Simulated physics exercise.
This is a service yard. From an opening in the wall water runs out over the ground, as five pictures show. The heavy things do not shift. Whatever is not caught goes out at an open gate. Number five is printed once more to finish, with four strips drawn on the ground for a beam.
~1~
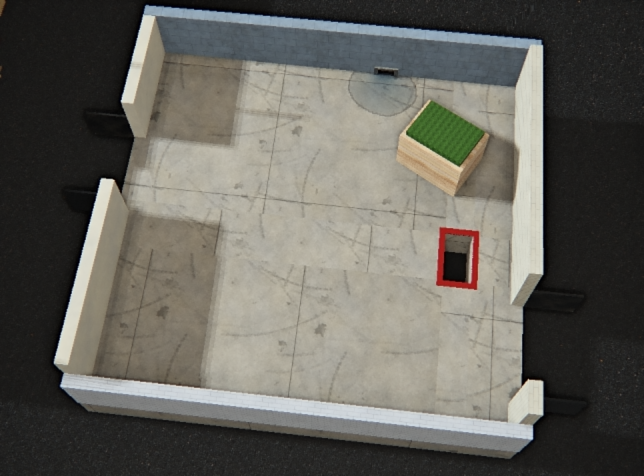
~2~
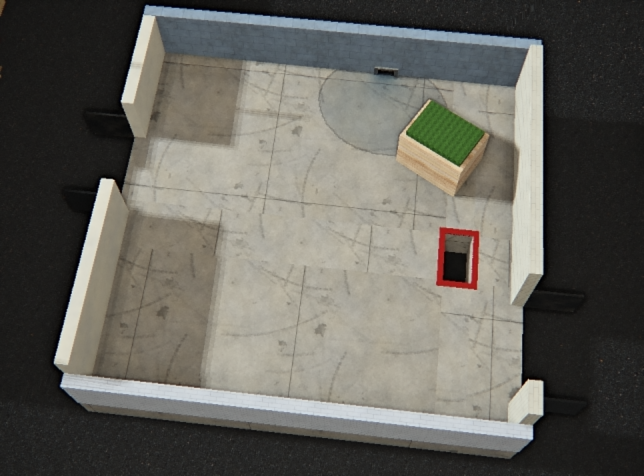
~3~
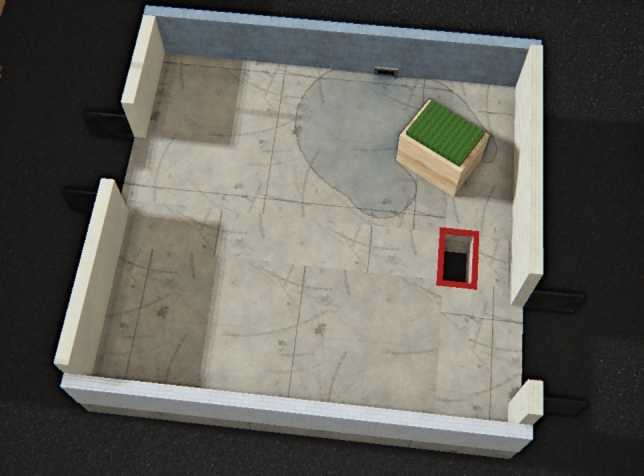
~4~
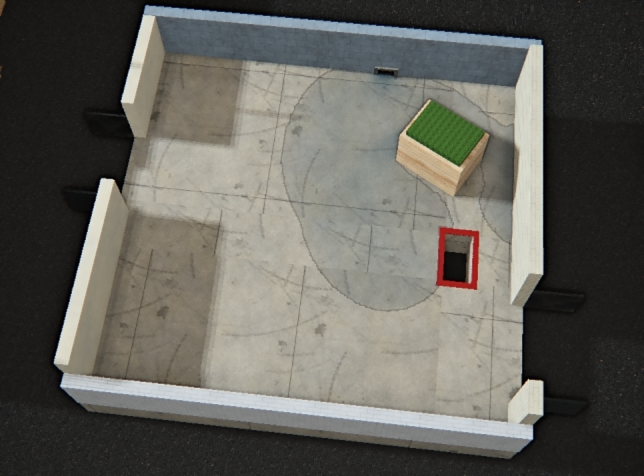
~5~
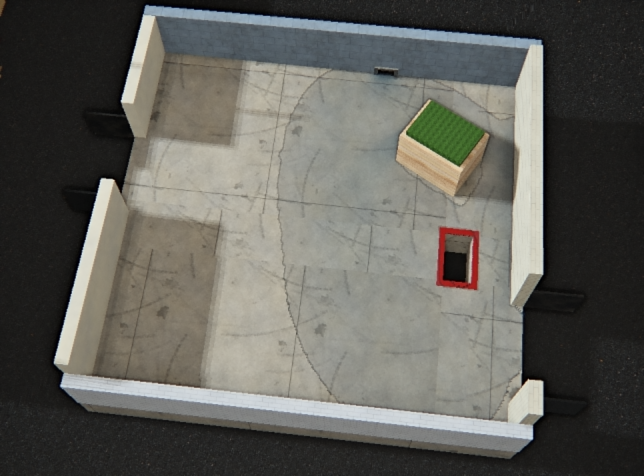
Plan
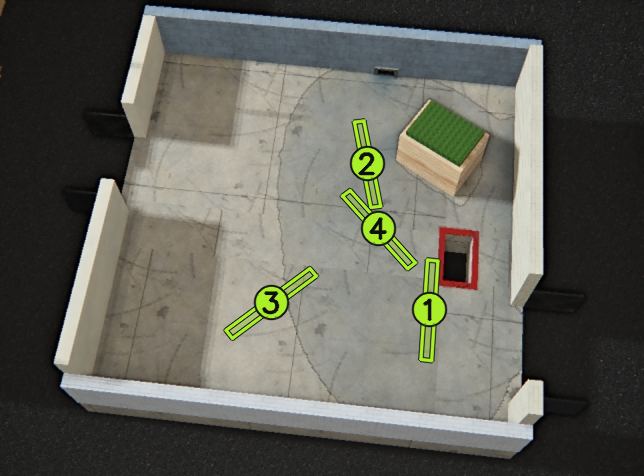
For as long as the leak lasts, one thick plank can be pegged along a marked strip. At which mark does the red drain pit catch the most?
4 is best.
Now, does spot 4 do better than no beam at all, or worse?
It is better.
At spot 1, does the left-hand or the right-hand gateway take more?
The right gate.
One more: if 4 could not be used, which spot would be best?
2.
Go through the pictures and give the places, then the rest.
Outfall at (386, 71); red drain pit at (458, 258); open gate at (510, 353); open gate at (138, 174); water covers 2 % of the ground and shows as far out as (360, 103); red drain pit still dry.
Water covers 7 % of the ground and shows as far out as (387, 150); red drain pit still dry.
Water covers 14 % of the ground and shows as far out as (382, 210); red drain pit still dry.
Water covers 27 % of the ground and shows as far out as (364, 303); red drain pit still dry.
Water covers 47 % of the ground and shows as far out as (491, 395); red drain pit taking water.
On the marked copy, 1 from (426, 360) to (432, 260); 2 from (359, 121) to (375, 206); 3 from (229, 334) to (313, 272); 4 from (346, 193) to (411, 265).
For spot 1, about 18 % of the stream runs into the red drain pit, about 82 % out by the gates.
For spot 2, about 31 % of the stream runs into the red drain pit, about 68 % out by the gates.
For spot 3, about 19 % of the stream runs into the red drain pit, about 80 % out by the gates.
For spot 4, about 48 % of the stream runs into the red drain pit, about 51 % out by the gates.
